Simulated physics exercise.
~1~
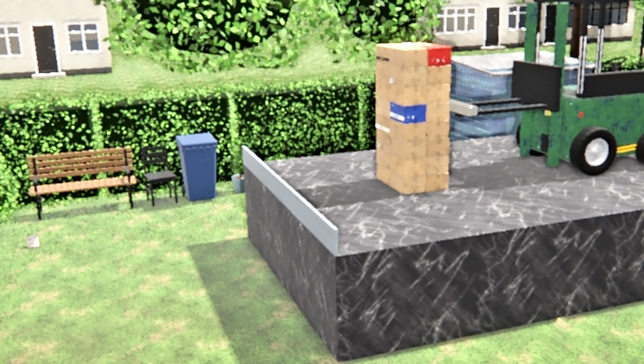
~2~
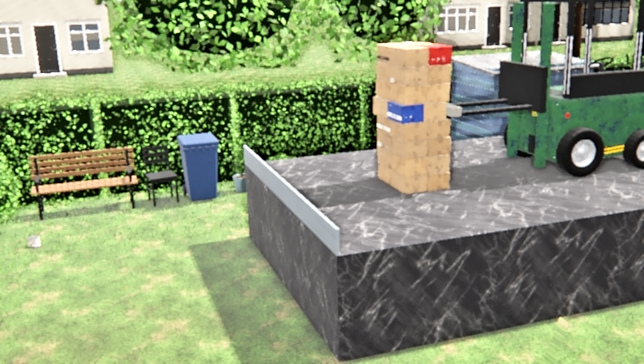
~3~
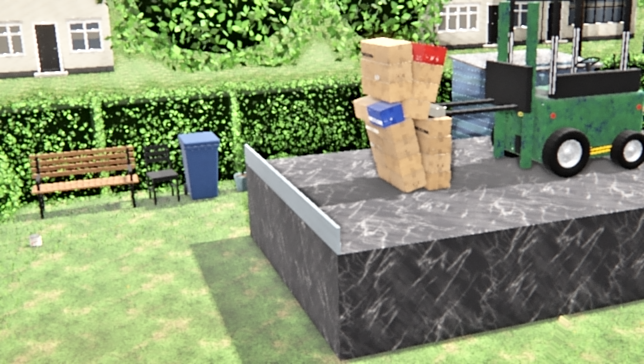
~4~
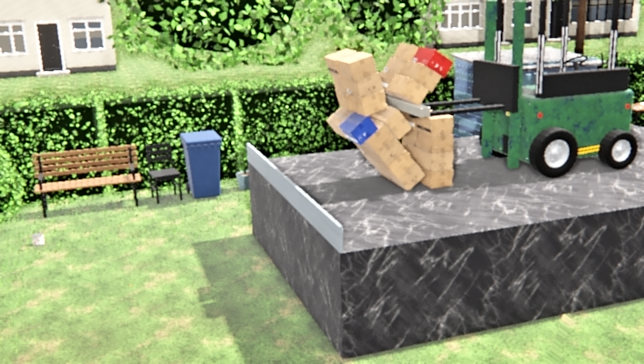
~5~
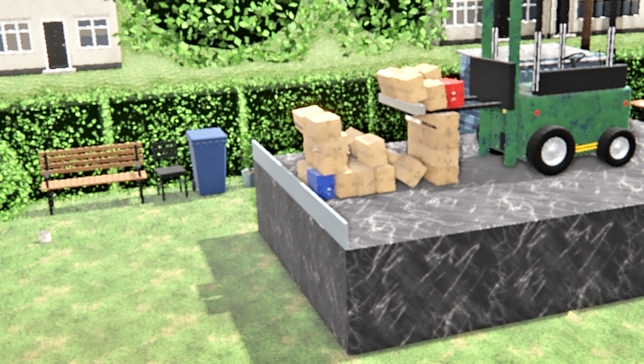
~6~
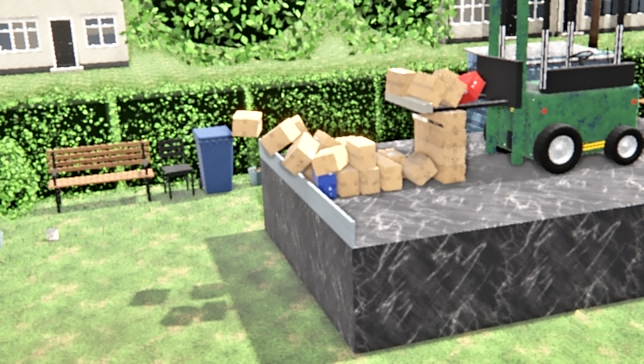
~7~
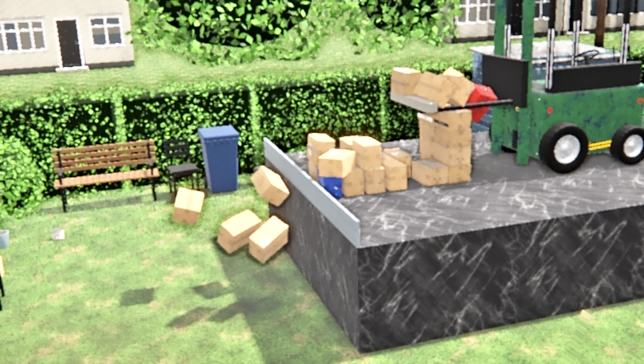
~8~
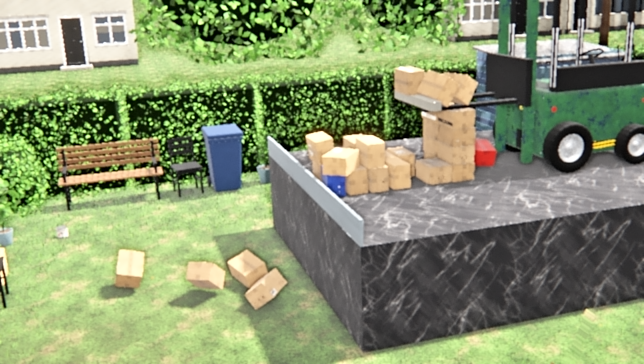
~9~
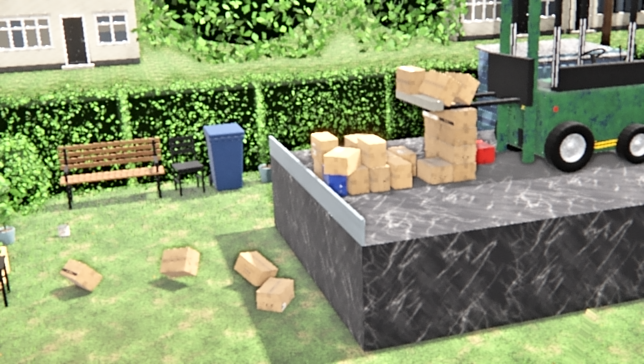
A green forklift drove left and pushed its beam into a tall stack of cardboard boxes, which buckled and toppled across the stone platform; four boxes tumbled over the low edge onto the grass, while the rest stayed piled up top.
